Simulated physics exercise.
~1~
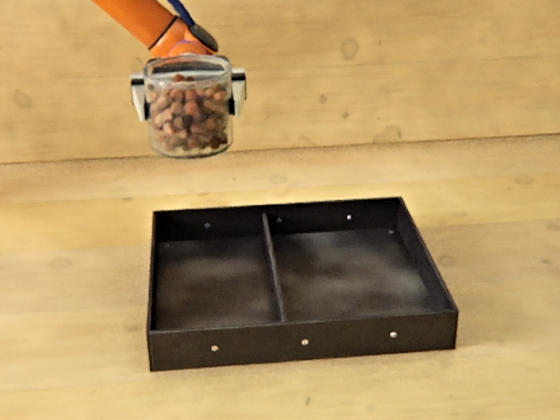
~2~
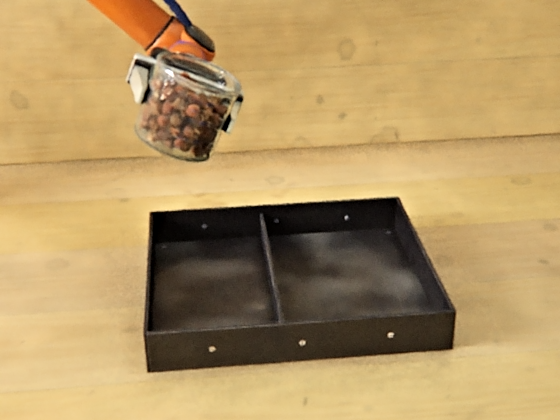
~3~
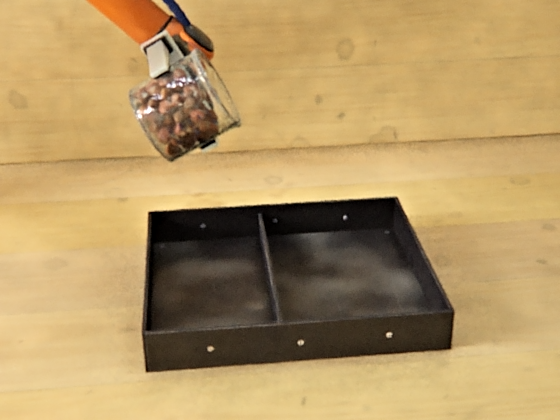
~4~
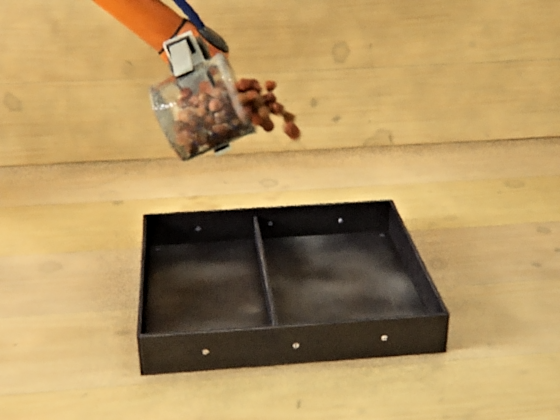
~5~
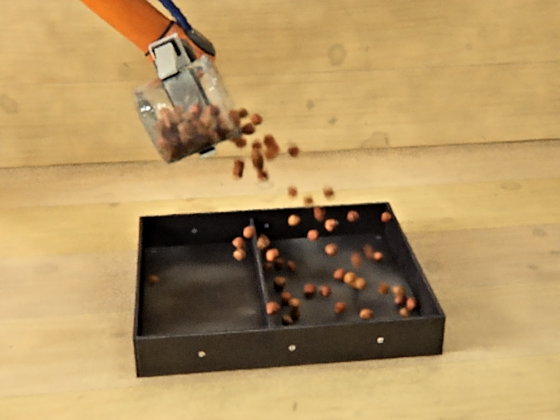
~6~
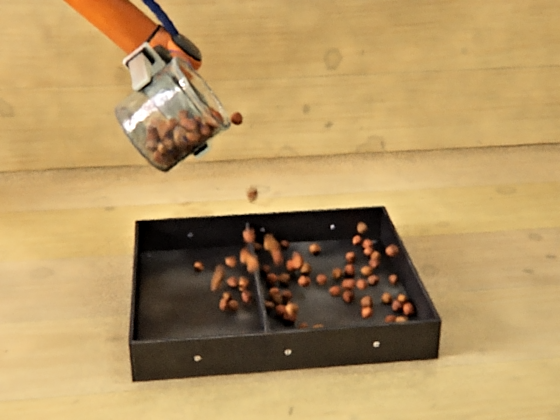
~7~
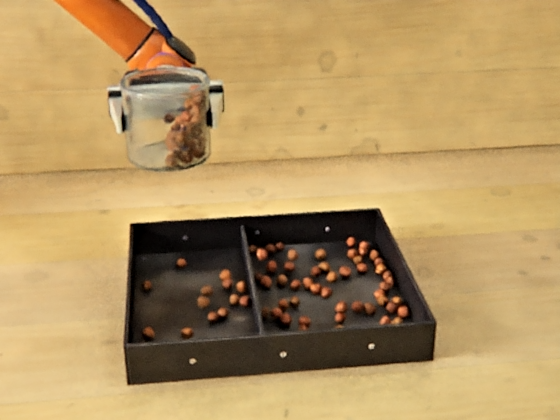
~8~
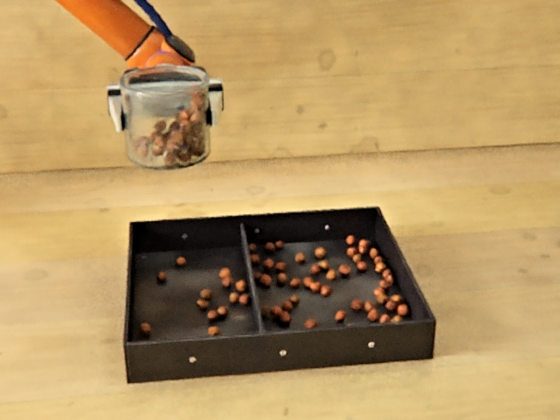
An orange robot arm holds a clear cup of reddish-brown hazelnuts above a black, open tray on a pale wooden surface, seen from the front and slightly above. A cross wall splits the tray into a smaller left part and a larger right part. The arm tips the cup to the right until it lies on its side, and nuts spill out, scattering into both parts. It then turns the cup upright again, with many nuts still inside. At the end, most of the fallen nuts rest in the right part, with fewer in the left.
